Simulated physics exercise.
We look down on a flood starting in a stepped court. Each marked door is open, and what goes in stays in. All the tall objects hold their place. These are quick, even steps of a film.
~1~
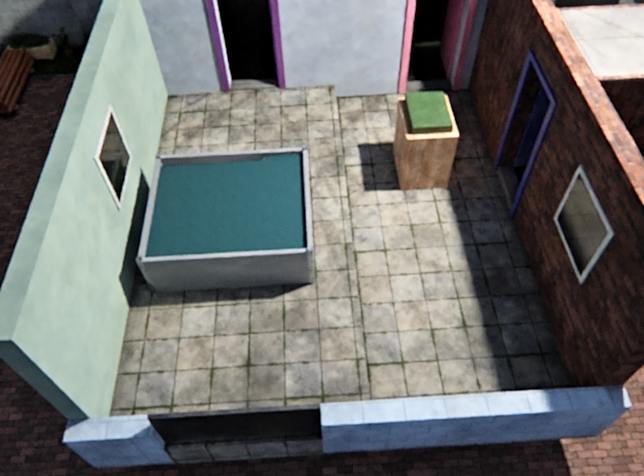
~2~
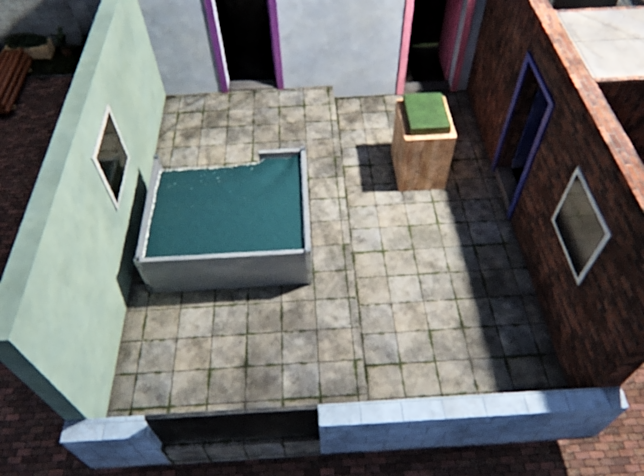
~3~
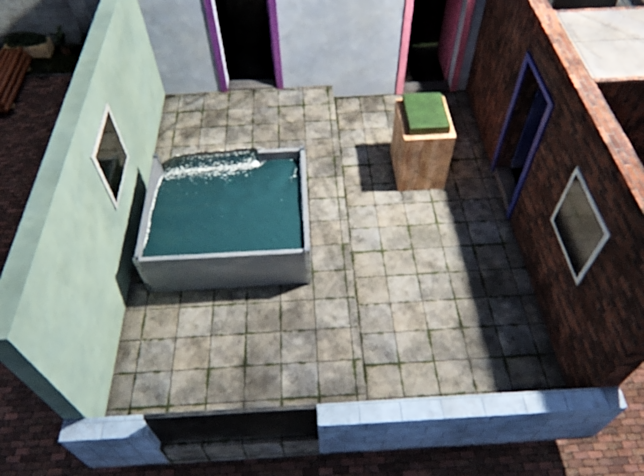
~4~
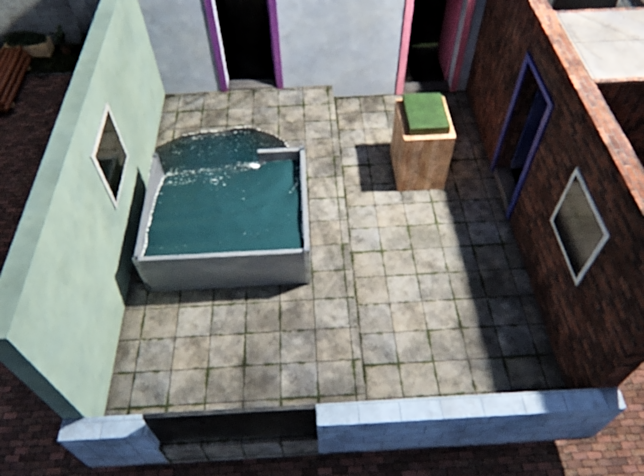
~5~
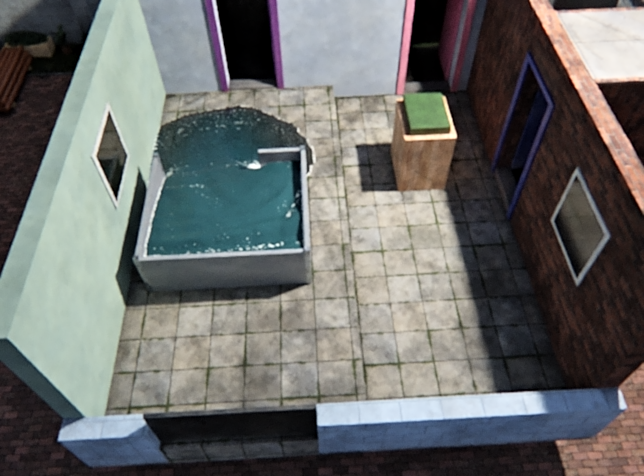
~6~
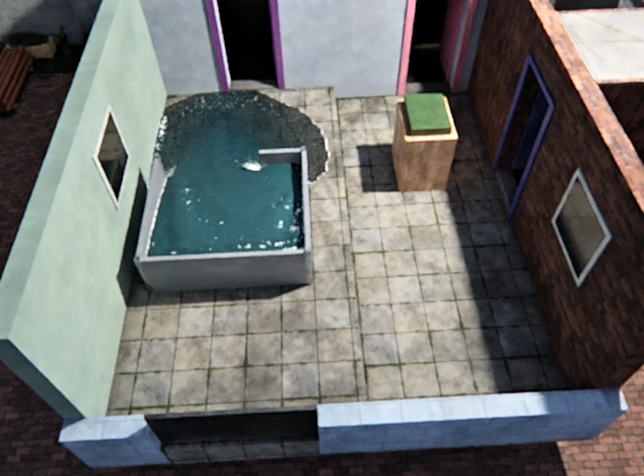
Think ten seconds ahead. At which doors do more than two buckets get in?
One by one: The pink door lets in a lot; the blue door admits no more than that; the purple door lets in a lot.
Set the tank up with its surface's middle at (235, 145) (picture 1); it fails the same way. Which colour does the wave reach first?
That is the one in purple.
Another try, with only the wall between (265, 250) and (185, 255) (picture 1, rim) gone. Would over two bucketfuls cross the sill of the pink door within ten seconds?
In short: The pink one is over.
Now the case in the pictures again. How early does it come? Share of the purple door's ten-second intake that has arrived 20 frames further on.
Close to 70 %.
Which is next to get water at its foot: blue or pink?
That is the door marked pink.
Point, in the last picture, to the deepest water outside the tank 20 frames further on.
At about (468, 93).
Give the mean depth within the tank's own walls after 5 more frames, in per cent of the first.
Some 58 per cent.
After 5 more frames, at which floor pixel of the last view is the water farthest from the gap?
At about (343, 100).
A moment on, water covers 20 % of the floor; the pink door not reached, the blue door not reached, the purple door over two buckets in.
Next, water covers 25 % of the floor; the pink door wet at the sill, nothing in, the blue door not reached, the purple door far over two buckets in.
Then, water covers 40 % of the floor; the pink door wet at the sill, nothing in, the blue door not reached, the purple door far over two buckets in.
Later, water covers 75 % of the floor; the pink door over two buckets in, the blue door wet at the sill, nothing in, the purple door far over two buckets in.
In the end, water covers 85 % of the floor; the pink door far over two buckets in, the blue door wet at the sill, nothing in, the purple door far over two buckets in.
